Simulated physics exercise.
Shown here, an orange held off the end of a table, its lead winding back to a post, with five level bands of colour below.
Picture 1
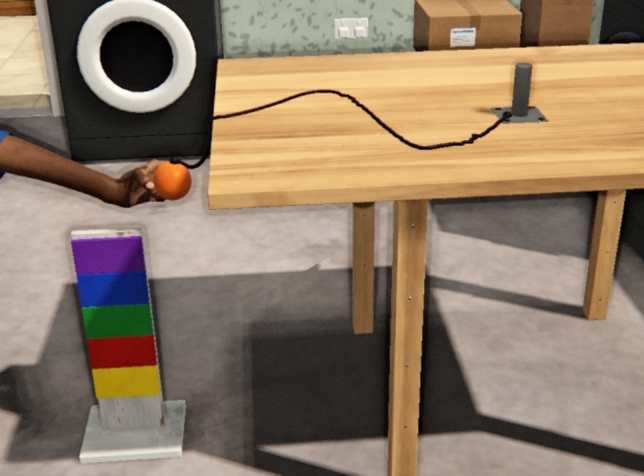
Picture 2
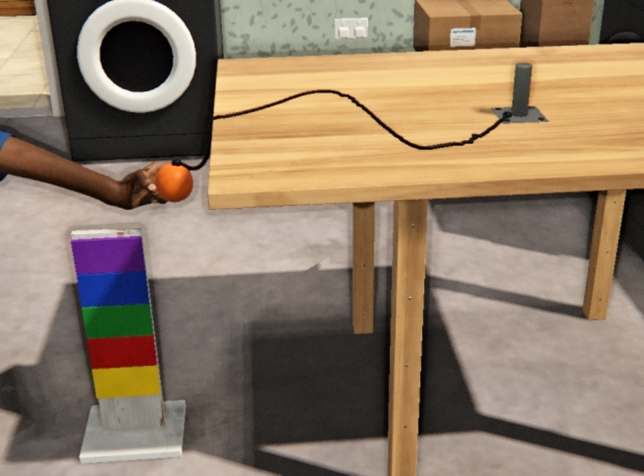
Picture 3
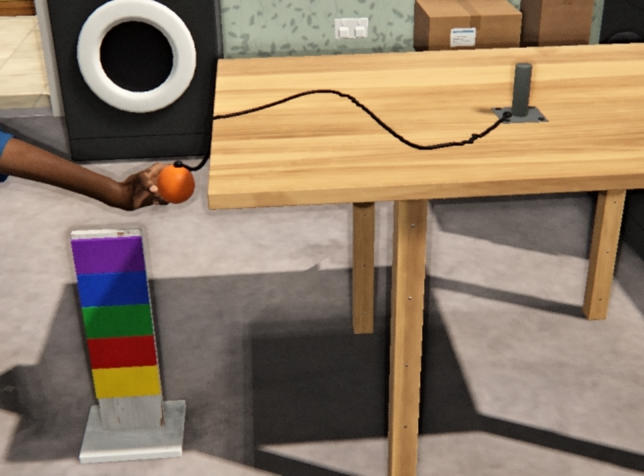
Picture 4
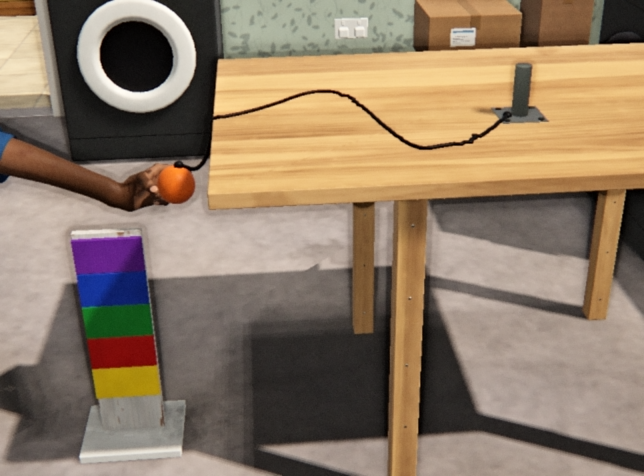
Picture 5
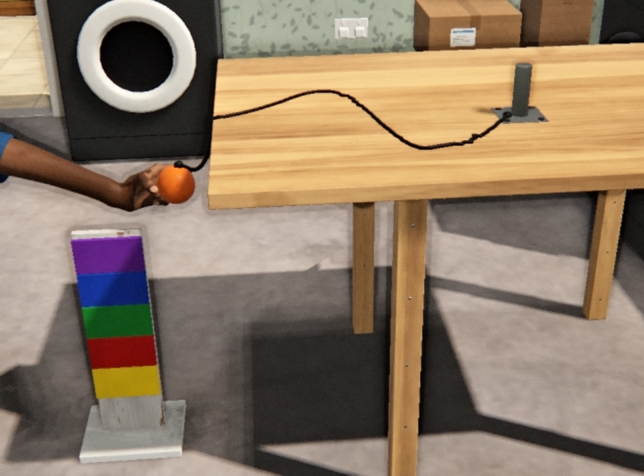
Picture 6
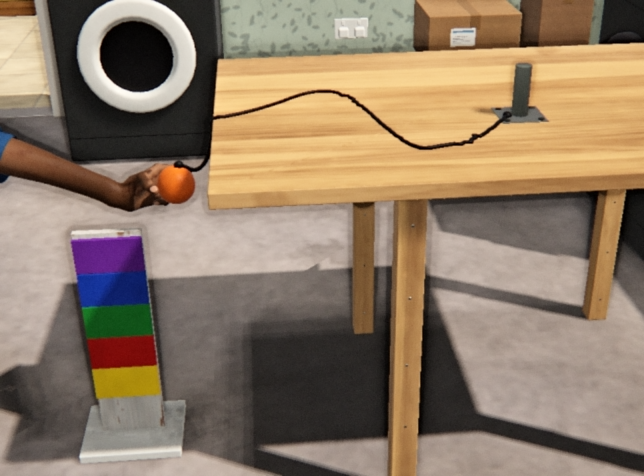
A hand held an orange ball just off the left end of a wooden table, above a stand with five coloured bands, and barely moved while the dark cord lay still across the tabletop.
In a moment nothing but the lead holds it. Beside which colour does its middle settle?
At yellow.
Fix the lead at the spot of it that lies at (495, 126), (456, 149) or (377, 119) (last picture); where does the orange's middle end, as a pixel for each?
In that order: (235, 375), (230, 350) and (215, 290).
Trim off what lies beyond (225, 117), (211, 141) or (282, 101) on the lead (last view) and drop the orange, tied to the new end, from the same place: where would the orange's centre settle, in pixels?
About (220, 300), (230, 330) and (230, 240).
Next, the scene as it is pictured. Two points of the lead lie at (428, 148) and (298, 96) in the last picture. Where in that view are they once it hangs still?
At (369, 124), then (218, 219).
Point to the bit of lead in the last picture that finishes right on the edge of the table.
At (353, 101), roughly.
Early on, orange near (231, 348); level with red.
Midway, orange near (226, 381); level with yellow.
Finally, orange near (238, 387); level with yellow. Its centre hangs level with the yellow band.
